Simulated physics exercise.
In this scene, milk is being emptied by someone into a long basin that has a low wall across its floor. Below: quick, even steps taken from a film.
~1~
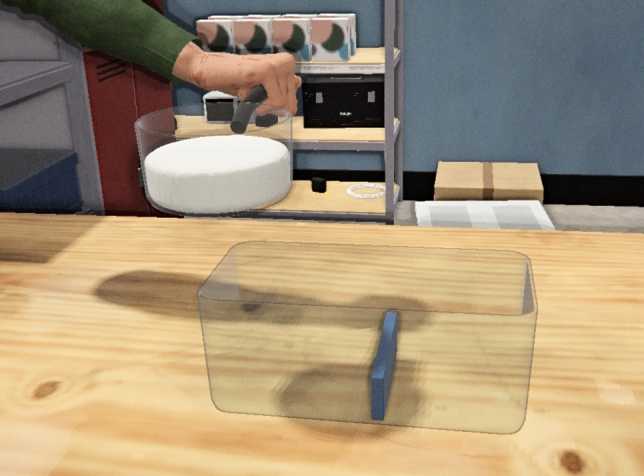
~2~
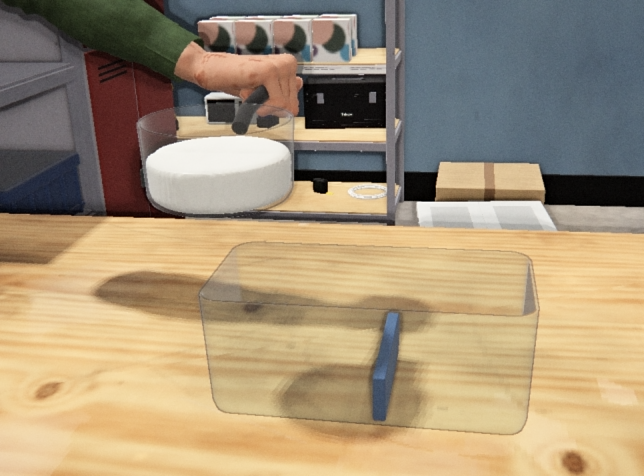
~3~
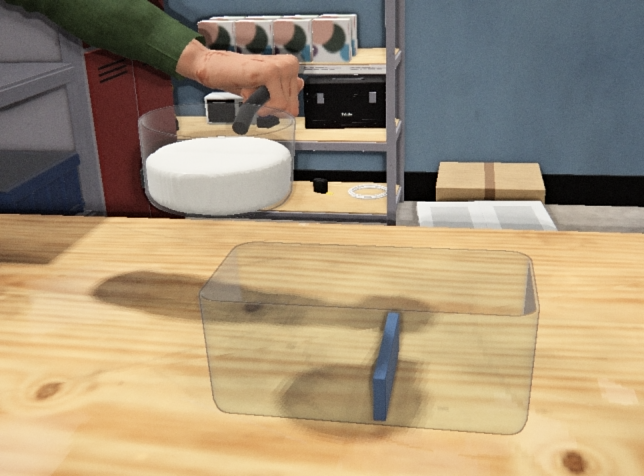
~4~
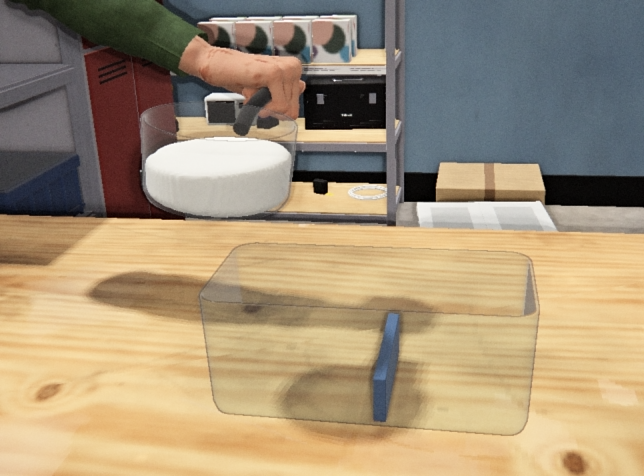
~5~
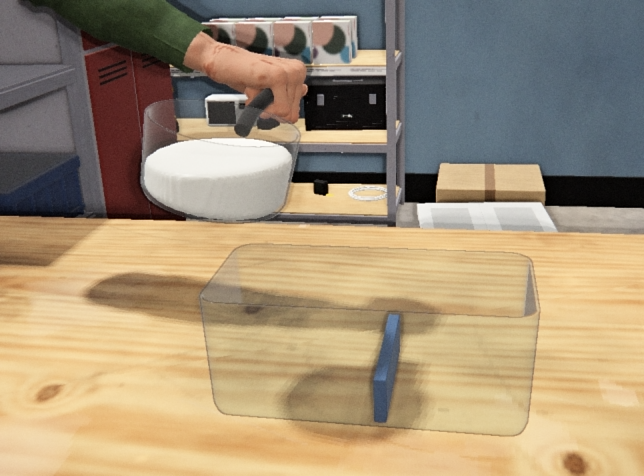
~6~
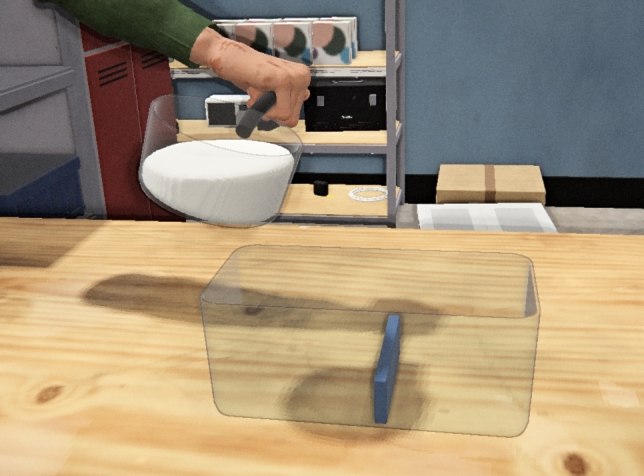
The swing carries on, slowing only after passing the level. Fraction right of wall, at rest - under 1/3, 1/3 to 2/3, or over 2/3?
Under 1/3.
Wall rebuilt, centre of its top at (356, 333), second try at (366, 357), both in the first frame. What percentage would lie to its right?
Note - case one near 30 %, case two near 30 %.
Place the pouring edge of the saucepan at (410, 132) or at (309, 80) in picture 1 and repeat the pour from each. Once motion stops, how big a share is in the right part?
Roughly 95 per cent, and 35 per cent.
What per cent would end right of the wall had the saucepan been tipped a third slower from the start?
About 5 per cent would end up there.
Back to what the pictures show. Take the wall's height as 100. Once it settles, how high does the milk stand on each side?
Left 60 per cent, right 0.
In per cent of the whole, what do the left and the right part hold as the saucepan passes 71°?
Left part: Around 10 %. Right part: Around 0 %.
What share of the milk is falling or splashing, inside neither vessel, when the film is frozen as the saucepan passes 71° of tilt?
Roughly 30 percent.
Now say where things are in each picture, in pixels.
In the first frame, tilt 0°; pouring edge (289, 121); surface from (152, 151) to (288, 153); the long basin's rim runs from (217, 269) to (532, 284); the wall's top is at (385, 344).
In the second frame, tilt 1°; pouring edge (291, 123); surface from (154, 151) to (289, 153).
In the third frame, tilt 3°; pouring edge (292, 126); surface from (154, 151) to (290, 155).
In the fourth frame, tilt 7°; pouring edge (294, 133); surface from (153, 152) to (291, 156).
In the fifth frame, tilt 13°; pouring edge (297, 141); surface from (153, 153) to (292, 158).
In the sixth frame, tilt 19°; pouring edge (299, 152); surface from (152, 153) to (294, 159).
A moment on, the saucepan is tipped part way and 61 per cent is still to pour, 11 is left of the wall and 0 right of it.
Next, the saucepan is tipped on its side and 16 per cent is still to pour, 72 is left of the wall and 1 right of it.
Then the saucepan is tipped on its side and 2 per cent is still to pour, 93 is left of the wall and 2 right of it.
Later the saucepan is tipped on its side and 0 per cent is still to pour, 97 is left of the wall and 2 right of it.
At rest 97 per cent lies left of the wall, 2 right of it and 1 outside.
